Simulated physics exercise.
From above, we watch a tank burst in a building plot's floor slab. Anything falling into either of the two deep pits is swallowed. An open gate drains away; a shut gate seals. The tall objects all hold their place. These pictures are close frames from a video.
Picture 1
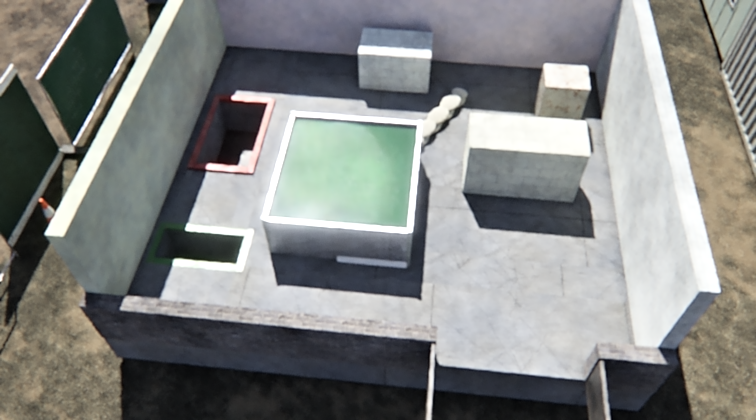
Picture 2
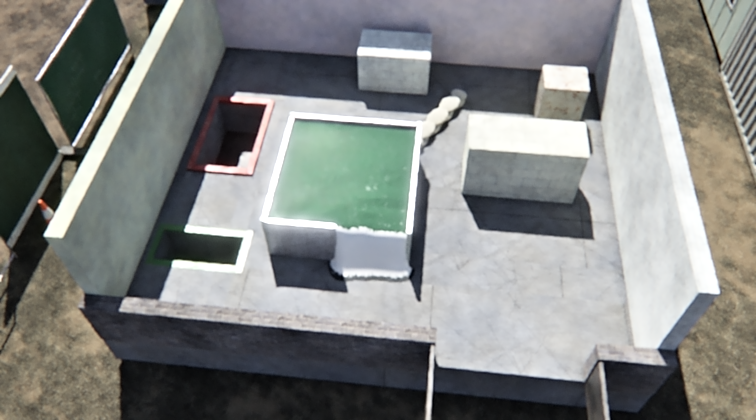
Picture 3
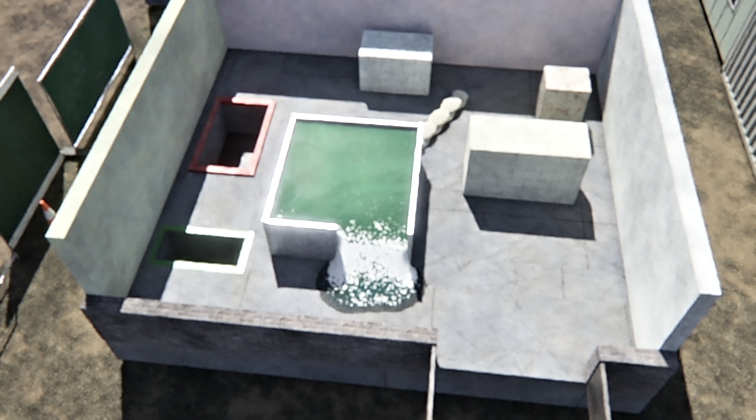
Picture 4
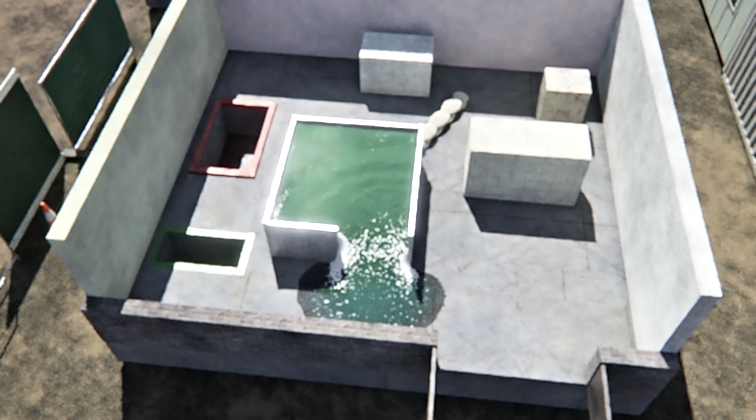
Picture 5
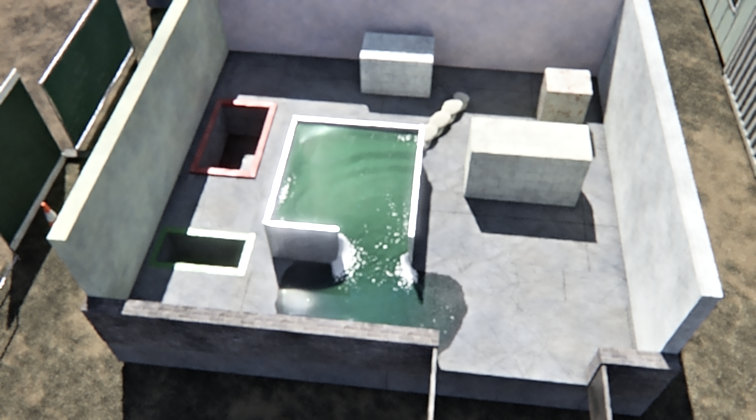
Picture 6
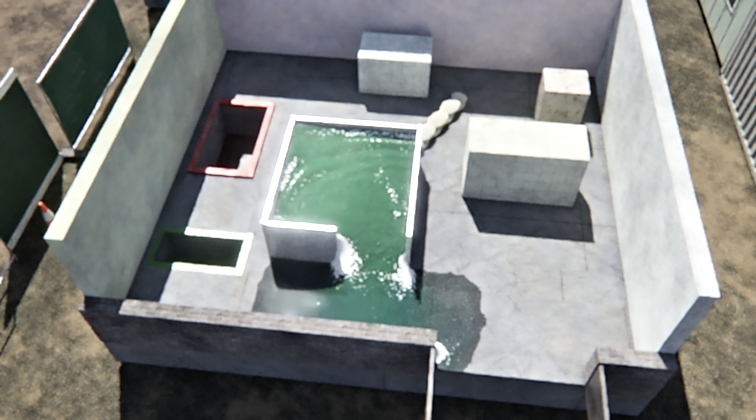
The video shows a walled concrete plot from above, where a square tank of green water opens at its front right side, and foaming water pours onto the floor, spreading along the low front wall and rightward past the tank.
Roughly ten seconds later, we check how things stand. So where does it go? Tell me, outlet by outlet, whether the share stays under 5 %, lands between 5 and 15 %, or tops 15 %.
Gate: Past fifteen per cent; red pit: Beneath five per cent; green pit: Past fifteen per cent.
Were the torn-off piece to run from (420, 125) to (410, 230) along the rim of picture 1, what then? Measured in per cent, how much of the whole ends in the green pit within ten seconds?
Near 2 per cent for green.
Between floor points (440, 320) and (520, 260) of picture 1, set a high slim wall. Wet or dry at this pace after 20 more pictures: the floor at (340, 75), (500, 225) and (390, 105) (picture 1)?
In that order, I'd expect them to be kept clear of the flood, reached by the flood and kept clear of the flood.
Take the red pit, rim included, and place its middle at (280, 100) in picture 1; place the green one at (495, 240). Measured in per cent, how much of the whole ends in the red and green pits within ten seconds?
Per cent by pit - red: 6 / green: 4.
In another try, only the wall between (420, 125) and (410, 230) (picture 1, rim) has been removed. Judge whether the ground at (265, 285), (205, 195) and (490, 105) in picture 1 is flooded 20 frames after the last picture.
First spot spared, second spot spared, third spot submerged.
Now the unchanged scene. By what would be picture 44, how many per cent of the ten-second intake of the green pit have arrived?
It should be near 65 percent of the ten-second total.
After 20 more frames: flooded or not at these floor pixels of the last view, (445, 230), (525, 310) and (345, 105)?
One by one: Left dry / waterlogged / left dry.
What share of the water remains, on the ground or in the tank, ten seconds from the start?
Estimate: Near 54 %.
A moment on, water covers 15 % of the floor; the gate 1 %, the red pit 0 %, the green pit 0 %.
Next, water covers 30 % of the floor; the gate 5 %, the red pit 0 %, the green pit 1 %.
Then, water covers 40 % of the floor; the gate 9 %, the red pit 0 %, the green pit 7 %.
Later, water covers 60 % of the floor; the gate 15 %, the red pit 1 %, the green pit 17 %.
In the end, water covers 80 % of the floor; the gate 20 %, the red pit 1 %, the green pit 25 %.
